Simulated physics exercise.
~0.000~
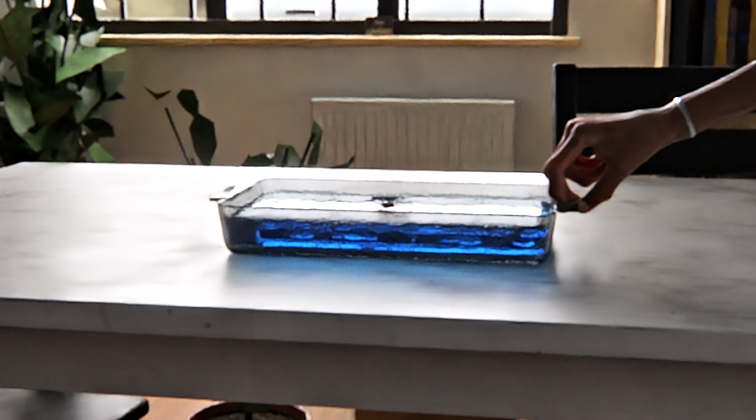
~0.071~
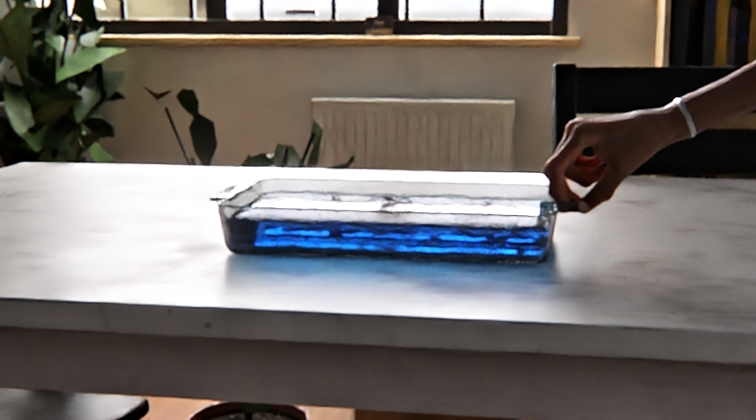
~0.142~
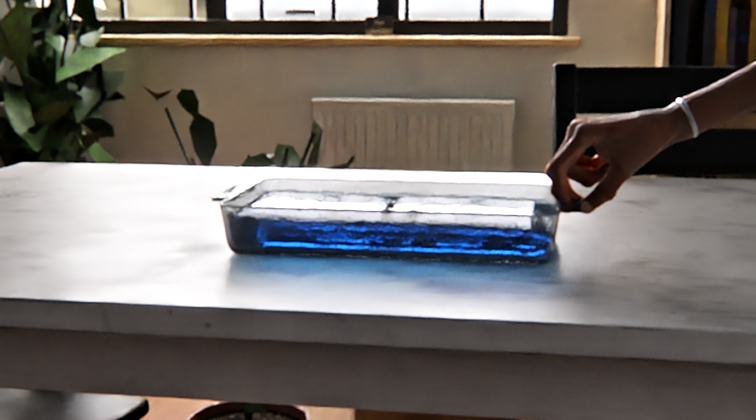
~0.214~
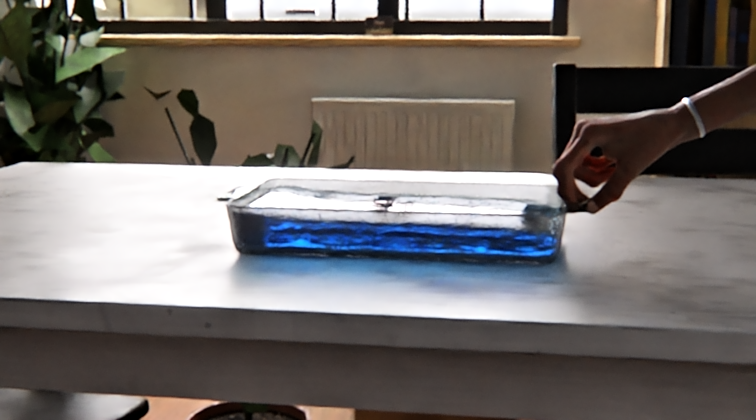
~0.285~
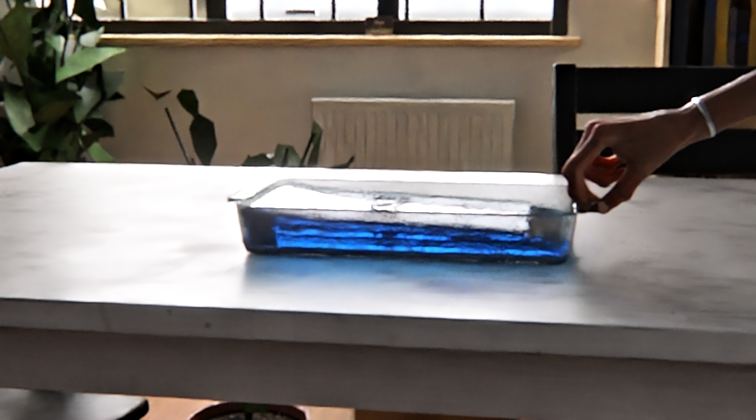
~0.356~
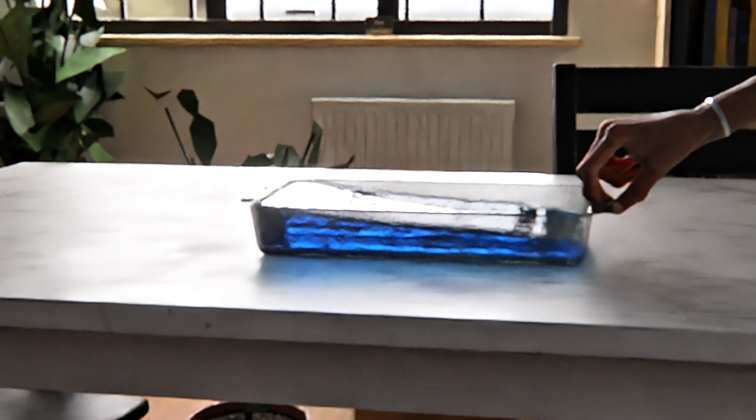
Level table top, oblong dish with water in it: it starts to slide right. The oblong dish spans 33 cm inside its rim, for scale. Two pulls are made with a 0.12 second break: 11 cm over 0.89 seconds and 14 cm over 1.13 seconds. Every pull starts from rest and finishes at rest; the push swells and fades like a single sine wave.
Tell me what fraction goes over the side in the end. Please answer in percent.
Roughly 24 percent of it.
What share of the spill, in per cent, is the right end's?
Share of spill at right end: Close to 60 in a hundred.
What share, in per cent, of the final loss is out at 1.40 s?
Roughly 40%.
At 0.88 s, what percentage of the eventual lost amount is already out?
Estimate: Close to 10 in a hundred.
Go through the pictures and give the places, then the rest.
In the first picture, it has moved 0.0 cm; in the oblong dish the surface runs from (245, 203) to (553, 213), rim (557, 202); the water stands 14 mm below the rim.
In the second picture, it has moved 0.0 cm; in the oblong dish the surface runs from (246, 204) to (553, 213).
In the third picture, it has moved 0.3 cm; in the oblong dish the surface runs from (248, 202) to (555, 215).
In the fourth picture, it has moved 0.9 cm; in the oblong dish the surface runs from (252, 199) to (560, 218).
In the fifth picture, it has moved 1.9 cm; in the oblong dish the surface runs from (261, 195) to (570, 222).
In the sixth picture, it has moved 3.4 cm; in the oblong dish the surface runs from (273, 192) to (578, 224).
Then, 0.88 s in, it has gone 11 cm; 0 per cent is out over the left end and 2 over the right.
Then, 1.40 s in, it has gone 14 cm; 2 per cent is out over the left end and 7 over the right.
Then, 1.92 s in, it has gone 24 cm; 9 per cent is out over the left end and 7 over the right.
Then, 2.44 s in, it has gone 25 cm; 9 per cent is out over the left end and 14 over the right.
Finally, 24 per cent is out in all, 10 of it over the left end.
